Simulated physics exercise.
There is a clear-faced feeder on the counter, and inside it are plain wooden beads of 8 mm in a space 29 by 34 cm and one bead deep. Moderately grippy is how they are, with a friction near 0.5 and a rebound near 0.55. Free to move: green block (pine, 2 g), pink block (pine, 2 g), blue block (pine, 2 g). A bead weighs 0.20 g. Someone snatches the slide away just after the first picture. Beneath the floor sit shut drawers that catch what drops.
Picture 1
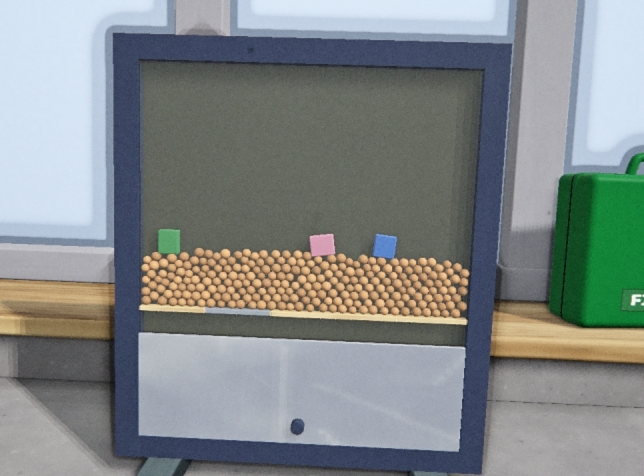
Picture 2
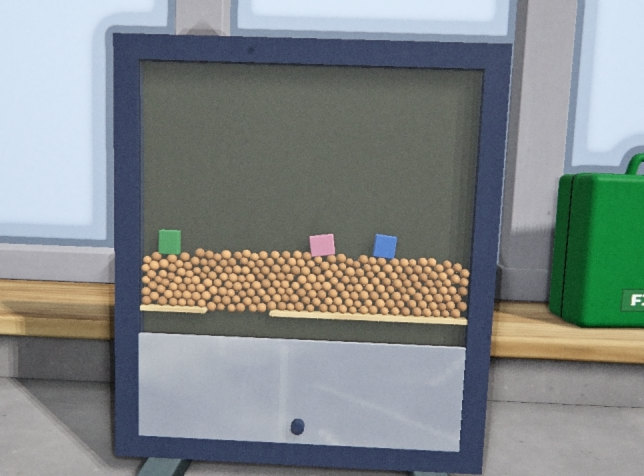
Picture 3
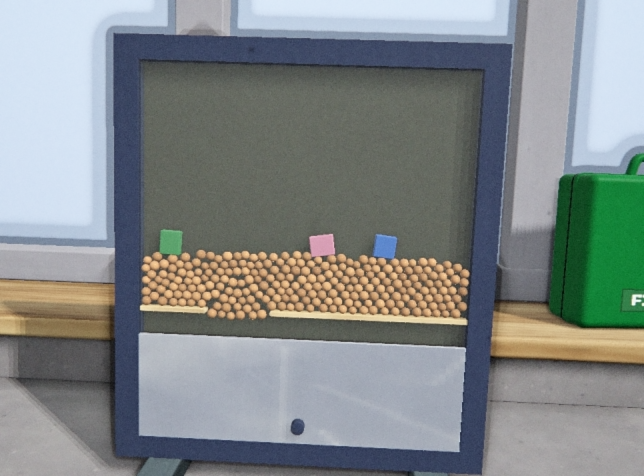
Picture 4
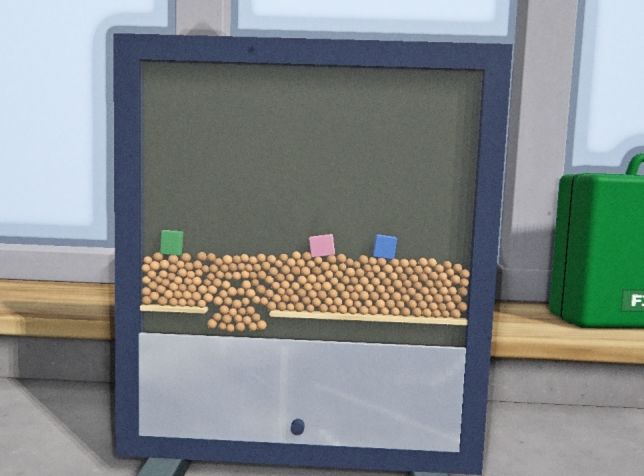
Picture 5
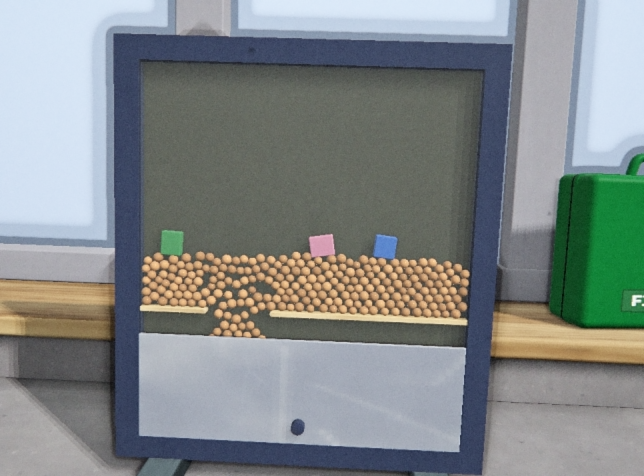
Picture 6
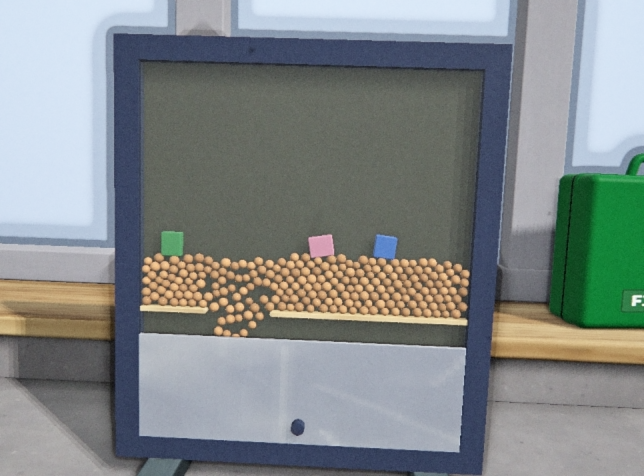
A wide bed of small tan wooden beads lies behind the clear face of a dark blue-framed feeder, seen straight on from a still camera, with pale windows behind and a green case at right. A green block sits on the beads at left, a pink one near the middle and a blue one farther right. A floor section left of centre disappears, beads drop through the gap, and the blocks barely shift.
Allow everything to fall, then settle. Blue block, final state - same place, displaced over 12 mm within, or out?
Same place.
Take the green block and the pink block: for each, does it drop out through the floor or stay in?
Green block gone, pink block gone.
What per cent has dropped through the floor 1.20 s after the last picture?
I'd put it at some 45 per cent.
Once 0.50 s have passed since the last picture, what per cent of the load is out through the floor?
Around 40 %.
Then, 0.15 s after the last picture, 30 % are out; green block moved 1.5 cm tilted 80°; pink block moved 2.5 cm tilted 5°; blue block moved 0.0 cm tilted 6°.
Then, 0.50 s after the last picture, 40 % are out; green block below the floor; pink block below the floor; blue block moved 0.0 cm tilted 6°.
Then, 1.20 s after the last picture, 45 % are out; green block below the floor; pink block below the floor; blue block moved 0.0 cm tilted 6°.
At rest 1.7 s after the last picture, 45 % are out; green block below the floor; pink block below the floor; blue block moved 0.0 cm tilted 6°.
